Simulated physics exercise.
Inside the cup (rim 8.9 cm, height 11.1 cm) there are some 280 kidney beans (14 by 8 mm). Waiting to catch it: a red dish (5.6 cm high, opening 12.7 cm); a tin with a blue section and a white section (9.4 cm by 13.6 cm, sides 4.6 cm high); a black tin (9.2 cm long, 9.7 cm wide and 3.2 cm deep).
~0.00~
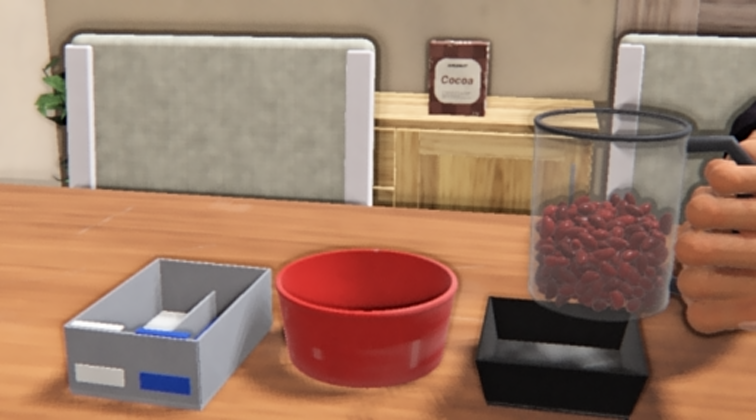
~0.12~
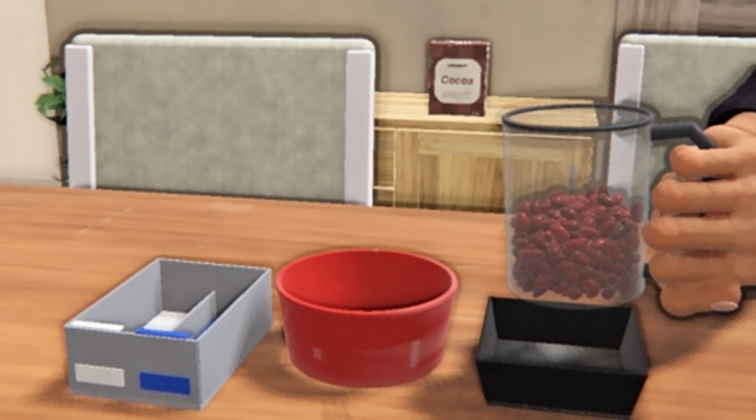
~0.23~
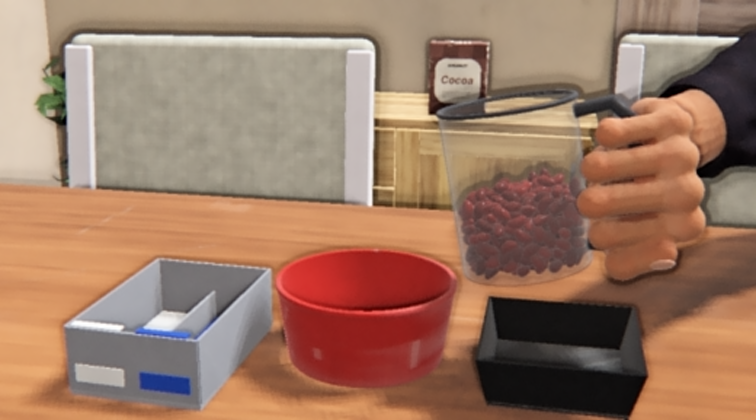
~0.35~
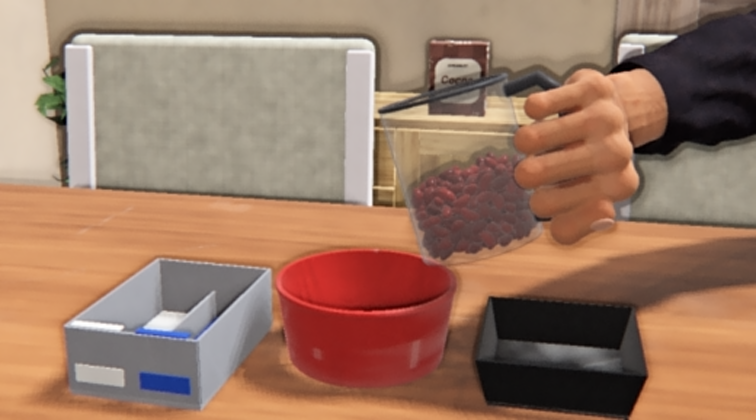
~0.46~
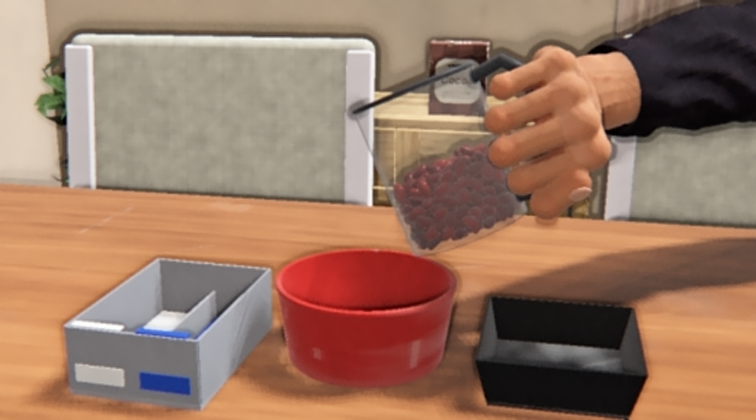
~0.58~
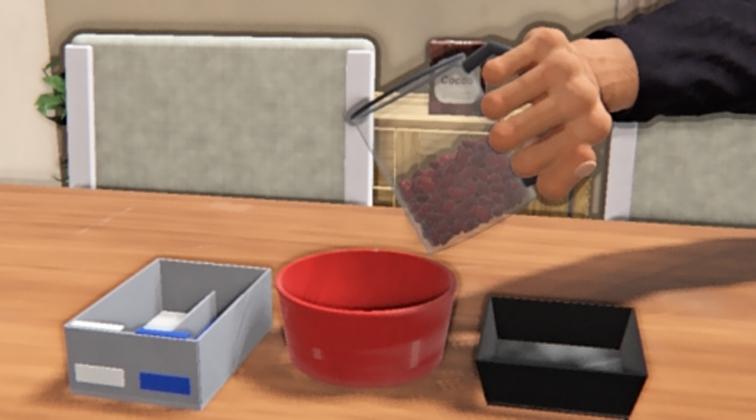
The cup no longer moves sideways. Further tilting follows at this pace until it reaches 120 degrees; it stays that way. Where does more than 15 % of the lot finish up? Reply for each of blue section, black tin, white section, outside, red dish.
Blue section: Not more; black tin: Not more; white section: Not more; outside: More; red dish: More.
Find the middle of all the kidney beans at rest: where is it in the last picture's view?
Close to pixel (334, 323) of the final picture.
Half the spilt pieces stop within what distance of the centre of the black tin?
28 cm.
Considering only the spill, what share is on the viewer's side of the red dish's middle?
Share of spill: Approx. 0 in a hundred.
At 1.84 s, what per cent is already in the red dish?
By then, around 0 percent is in.
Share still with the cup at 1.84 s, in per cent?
Close to 95 in a hundred parts of the load.
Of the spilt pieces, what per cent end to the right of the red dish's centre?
I'd put it near 0 per cent of the spill.
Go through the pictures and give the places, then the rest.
In the first frame, cup at (608, 167); tilt 0 degrees; moved 0.0 cm; lip at (539, 118); top of the load at (590, 209); red dish at (366, 278); divided tin at (176, 295); black tin at (561, 332).
In the second frame, cup at (576, 158); tilt 3 degrees; moved 2.2 cm; lip at (507, 116); top of the load at (616, 201).
In the third frame, cup at (511, 140); tilt 11 degrees; moved 7.1 cm; low side left; lip at (443, 112); top of the load at (542, 185).
In the fourth frame, cup at (450, 122); tilt 18 degrees; moved 12.0 cm; low side left; lip at (386, 108); top of the load at (482, 166).
In the fifth frame, cup at (421, 111); tilt 25 degrees; moved 14.3 cm; low side left; lip at (361, 110); top of the load at (465, 156).
In the sixth frame, cup at (417, 106); tilt 32 degrees; moved 14.3 cm; low side left; lip at (359, 116); top of the load at (496, 147); red dish at (366, 278); divided tin at (176, 295); black tin at (561, 332). It turns about 60 degrees a second.
Then, at 1.06 s, tilt 62 degrees; cup 100 %; middle of all pieces near (480, 157).
After 1.46 s, tilt 87 degrees; cup 100 %; middle of all pieces near (477, 128).
After 1.84 s, tilt 111 degrees; cup 95 %, in the air 5 %; middle of all pieces near (444, 123).
After 2.19 s, tilt 120 degrees; red dish 40 %, outside 20 %, cup 25 %, in the air 15 %; middle of all pieces near (350, 247).
In the end, at 3.6 s, red dish 65 %, white section 0 %, outside 35 %, blue section 0 %, black tin 0 %, cup 0 %.
